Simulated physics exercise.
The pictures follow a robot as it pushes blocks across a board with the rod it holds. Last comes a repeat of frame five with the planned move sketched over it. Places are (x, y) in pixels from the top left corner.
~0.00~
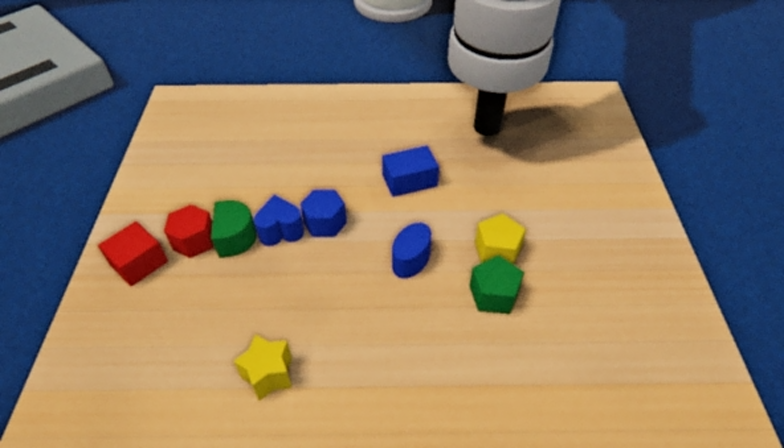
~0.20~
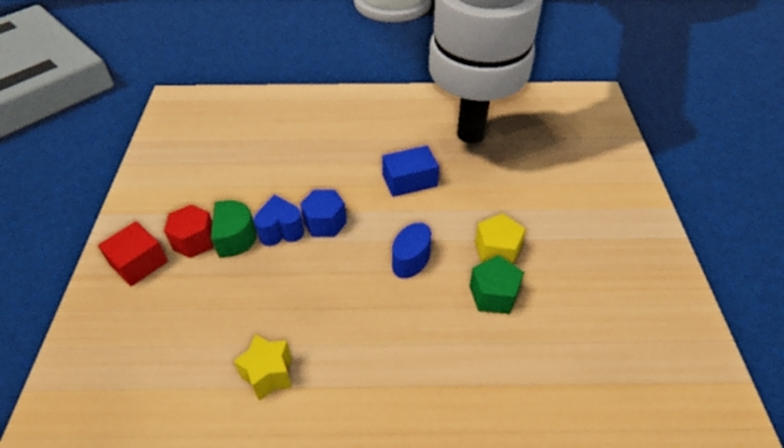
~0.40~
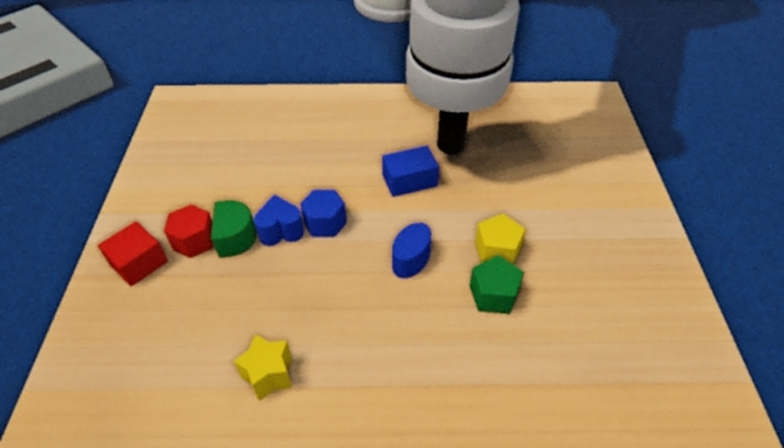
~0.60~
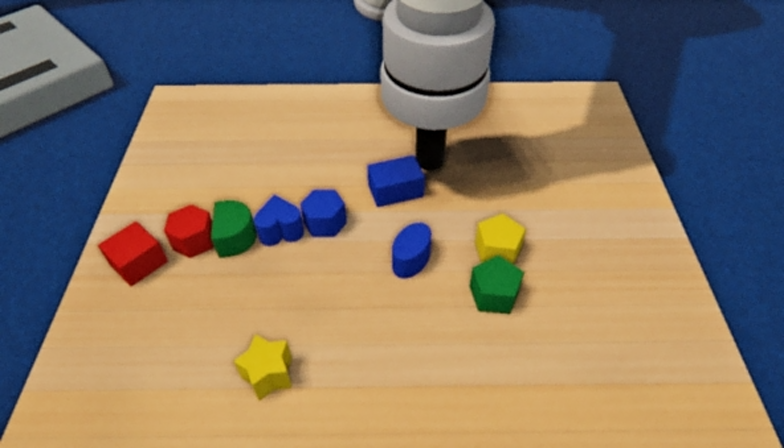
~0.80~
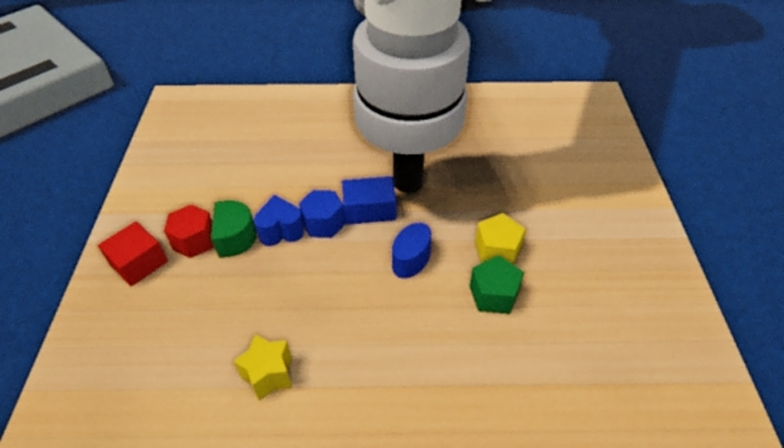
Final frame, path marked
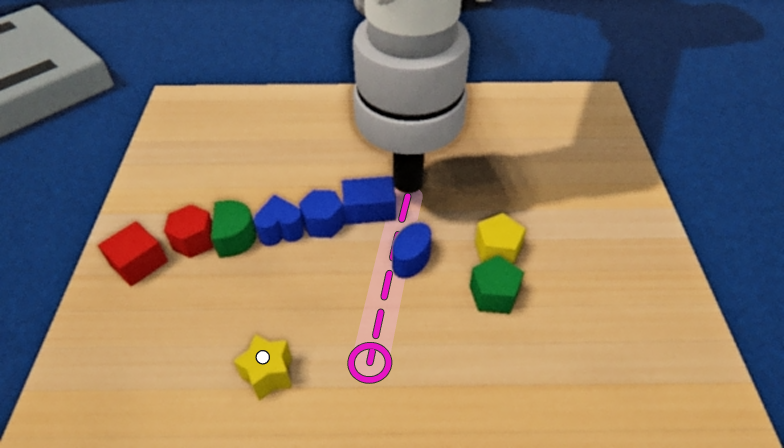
A robot arm with a black rod moved down and left across a wooden board, then pushed a blue rectangular block leftward until it sat beside the blue hexagon in a row of colourful blocks.
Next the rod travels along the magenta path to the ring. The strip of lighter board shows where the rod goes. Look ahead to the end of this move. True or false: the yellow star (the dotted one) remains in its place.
True - the claim holds.
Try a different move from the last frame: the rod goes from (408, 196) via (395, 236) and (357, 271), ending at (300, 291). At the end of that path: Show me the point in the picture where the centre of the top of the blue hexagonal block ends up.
At the end it should sit near (296, 197).
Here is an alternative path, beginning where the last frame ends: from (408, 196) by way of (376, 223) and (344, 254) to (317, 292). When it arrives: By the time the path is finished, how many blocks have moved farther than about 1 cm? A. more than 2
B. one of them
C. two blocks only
Letter A.
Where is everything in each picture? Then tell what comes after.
In the first picture, rod tip (487, 128); block tops, yellow star (263, 357); blue heart block (277, 212); blue hexagonal block (322, 202); blue oblong block (410, 160); blue oval block (412, 240).
In the second picture, rod (471, 135); blocks unchanged.
In the third picture, rod (451, 146); blocks unchanged.
In the fourth picture, rod (430, 161); blue oblong block (396, 170).
In the fifth picture, rod (408, 183); yellow star (263, 357); blue heart block (277, 212); blue hexagonal block (321, 203); blue oblong block (368, 189); blue oval block (412, 240).
Path on the board, straight from (408, 196) to (370, 362); the dot is on the yellow star.
The first path, step by step. One third of the way, rod (396, 231); blue heart block (260, 211), turned 25° anticlockwise; blue hexagonal block (307, 206), turned 45° clockwise; blue oblong block (353, 214), turned 25° clockwise; blue oval block (414, 249).
Two thirds of the way, rod (383, 287); blue heart block (260, 211), turned 25° anticlockwise; blue hexagonal block (307, 206), turned 45° clockwise; blue oblong block (353, 214), turned 25° clockwise; blue oval block (422, 274), turned 35° anticlockwise.
At the end, rod (369, 351); yellow star in place; blue heart block (260, 211), turned 25° anticlockwise; blue hexagonal block (307, 206), turned 45° clockwise; blue oblong block (353, 214), turned 25° clockwise; blue oval block (422, 274), turned 35° anticlockwise.
